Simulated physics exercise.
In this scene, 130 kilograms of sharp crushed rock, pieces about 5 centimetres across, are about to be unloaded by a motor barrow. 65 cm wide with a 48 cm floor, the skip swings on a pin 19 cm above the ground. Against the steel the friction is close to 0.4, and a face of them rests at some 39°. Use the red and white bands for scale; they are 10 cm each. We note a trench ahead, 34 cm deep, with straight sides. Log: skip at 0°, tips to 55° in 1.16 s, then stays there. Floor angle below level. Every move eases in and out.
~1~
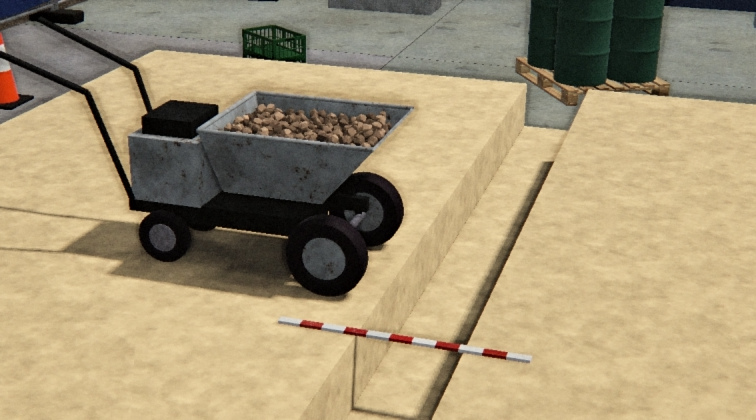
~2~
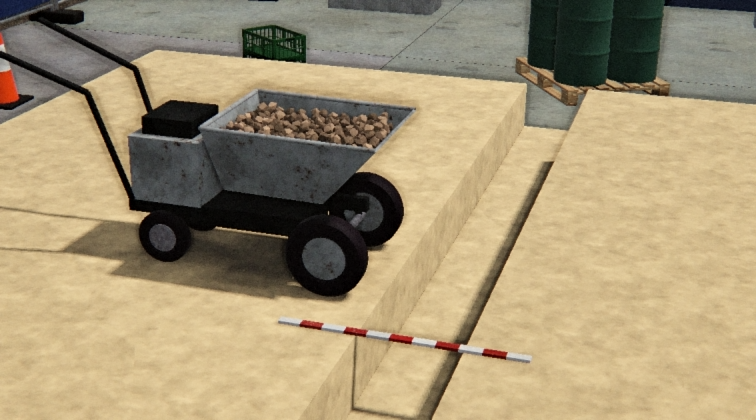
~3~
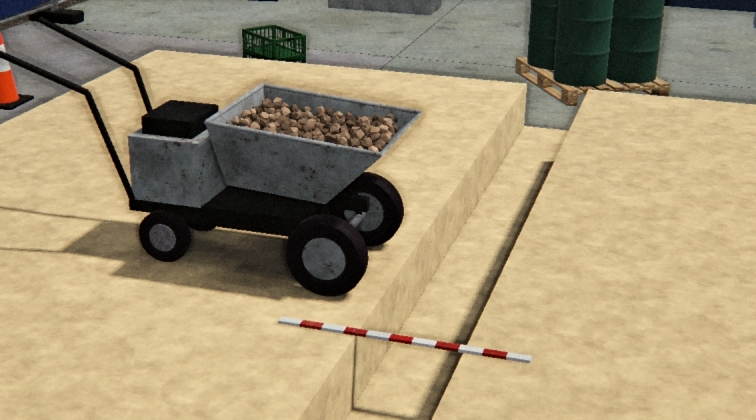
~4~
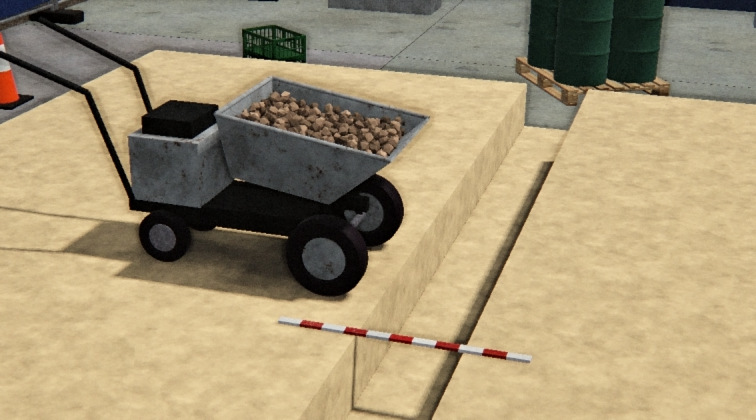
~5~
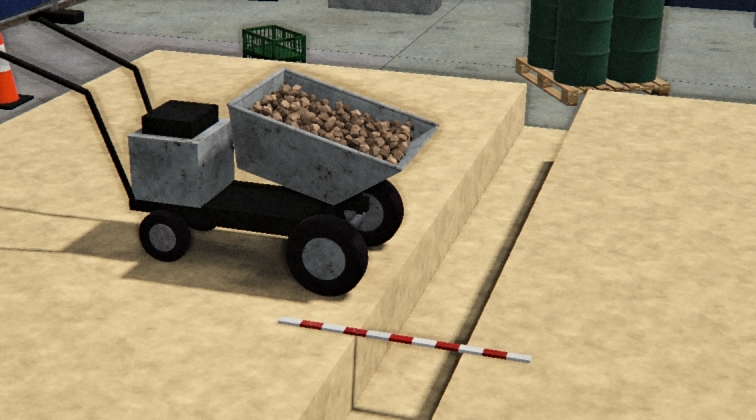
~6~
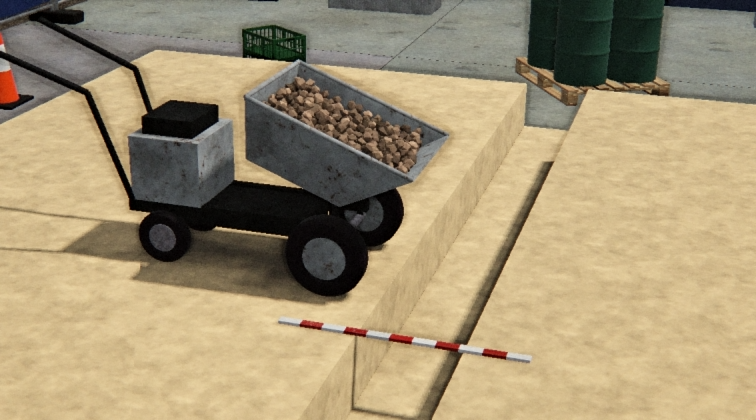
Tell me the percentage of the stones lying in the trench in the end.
Close to 12 %.
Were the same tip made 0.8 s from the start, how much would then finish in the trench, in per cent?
About 15%.
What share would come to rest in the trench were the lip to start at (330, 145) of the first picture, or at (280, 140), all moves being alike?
Roughly 20 per cent, then 20 per cent.
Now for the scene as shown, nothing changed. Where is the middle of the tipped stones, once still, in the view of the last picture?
Resting centre: About (484, 346).
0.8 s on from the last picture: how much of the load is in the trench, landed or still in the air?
About 0 per cent by then.
Then, 0.4 s after the last picture the floor is at 46°, 100 % in the skip; the foremost stones are at (442, 206).
Then, 0.8 s after the last picture the floor is at 55°, 98 % in the skip, 2 % in the trench; the foremost stones are at (481, 270).
Then, 1.1 s after the last picture the floor is at 55°, 86 % in the skip, 8 % in the trench, 7 % past the trench; the foremost stones are at (544, 295).
Then, 3.1 s after the last picture the floor is at 55°, 79 % in the skip, 12 % in the trench, 9 % past the trench; the foremost stones are at (575, 300).
